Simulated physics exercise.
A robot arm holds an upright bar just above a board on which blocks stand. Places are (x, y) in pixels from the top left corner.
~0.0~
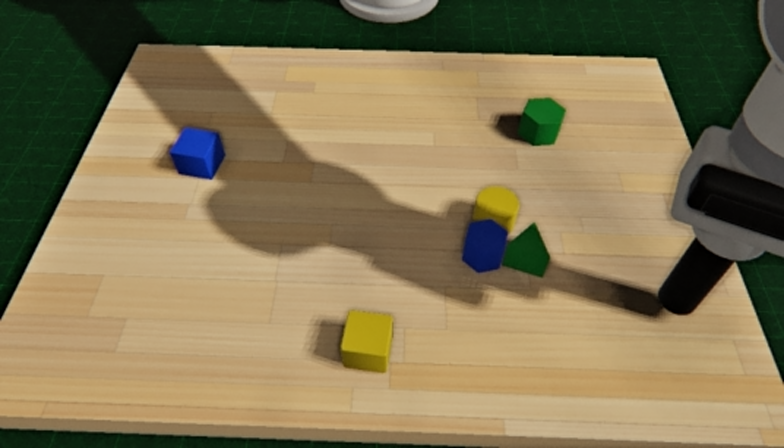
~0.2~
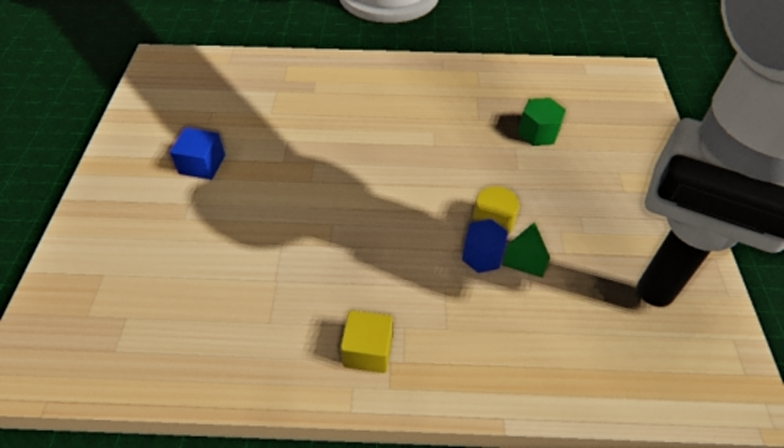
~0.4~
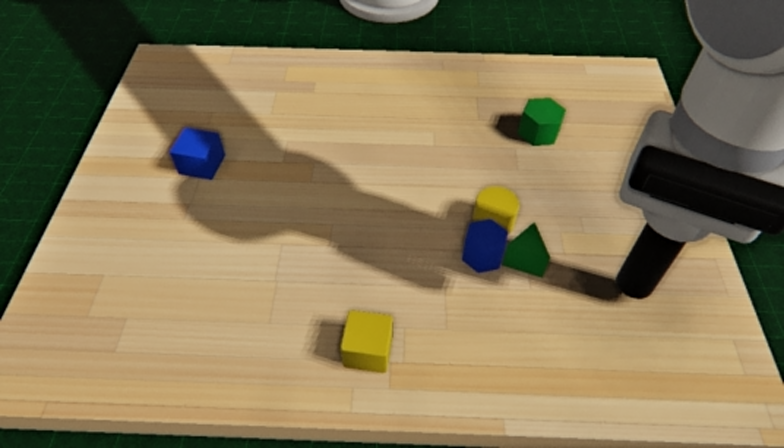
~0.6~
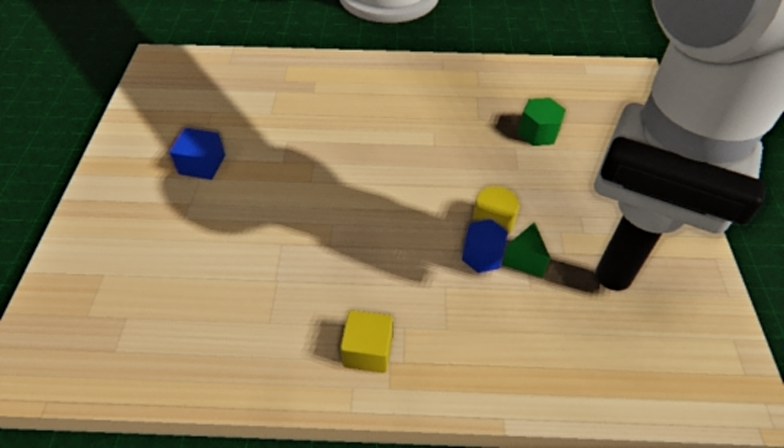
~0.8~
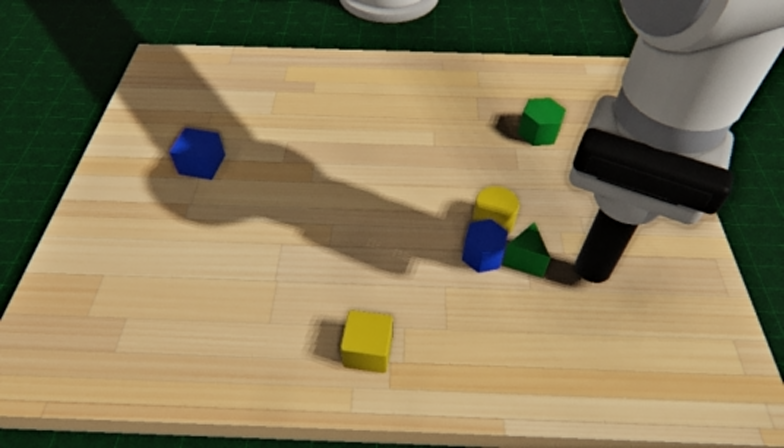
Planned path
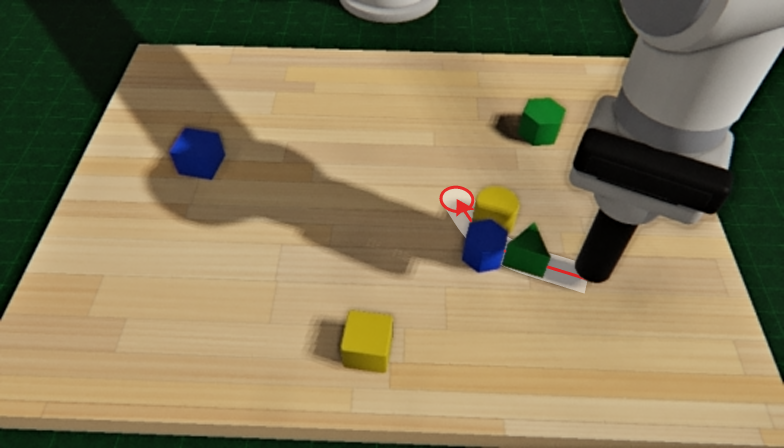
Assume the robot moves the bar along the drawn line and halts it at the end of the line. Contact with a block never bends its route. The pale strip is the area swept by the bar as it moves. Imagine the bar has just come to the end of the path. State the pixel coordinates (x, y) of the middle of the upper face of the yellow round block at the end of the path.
I'd guess (479, 156).
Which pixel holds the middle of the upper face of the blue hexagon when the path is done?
In the picture, it is at (445, 228).
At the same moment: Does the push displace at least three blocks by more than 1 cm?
I believe so.
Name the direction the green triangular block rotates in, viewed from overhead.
The answer is counter-clockwise.
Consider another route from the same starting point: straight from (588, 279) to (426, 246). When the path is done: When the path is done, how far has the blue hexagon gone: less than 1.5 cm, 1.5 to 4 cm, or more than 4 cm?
Shift of over 4 cm.
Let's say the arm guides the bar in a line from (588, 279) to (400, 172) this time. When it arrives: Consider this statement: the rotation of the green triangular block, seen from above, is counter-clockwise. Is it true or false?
That is true.
The drawn path runs from (588, 279) over (532, 262) and (484, 236) to (457, 199).
The first path, step by step. One third of the way, bar at (534, 251); blue hexagon at (466, 230), turned 20° clockwise; green triangular block at (504, 238).
Two thirds of the way, bar at (486, 224); blue hexagon at (445, 228), turned 55° clockwise; yellow round block at (485, 185); green triangular block at (477, 239), turned 35° anticlockwise.
At the end, bar at (459, 188); blue hexagon at (445, 228), turned 55° clockwise; yellow round block at (479, 156); green triangular block at (477, 239), turned 35° anticlockwise.
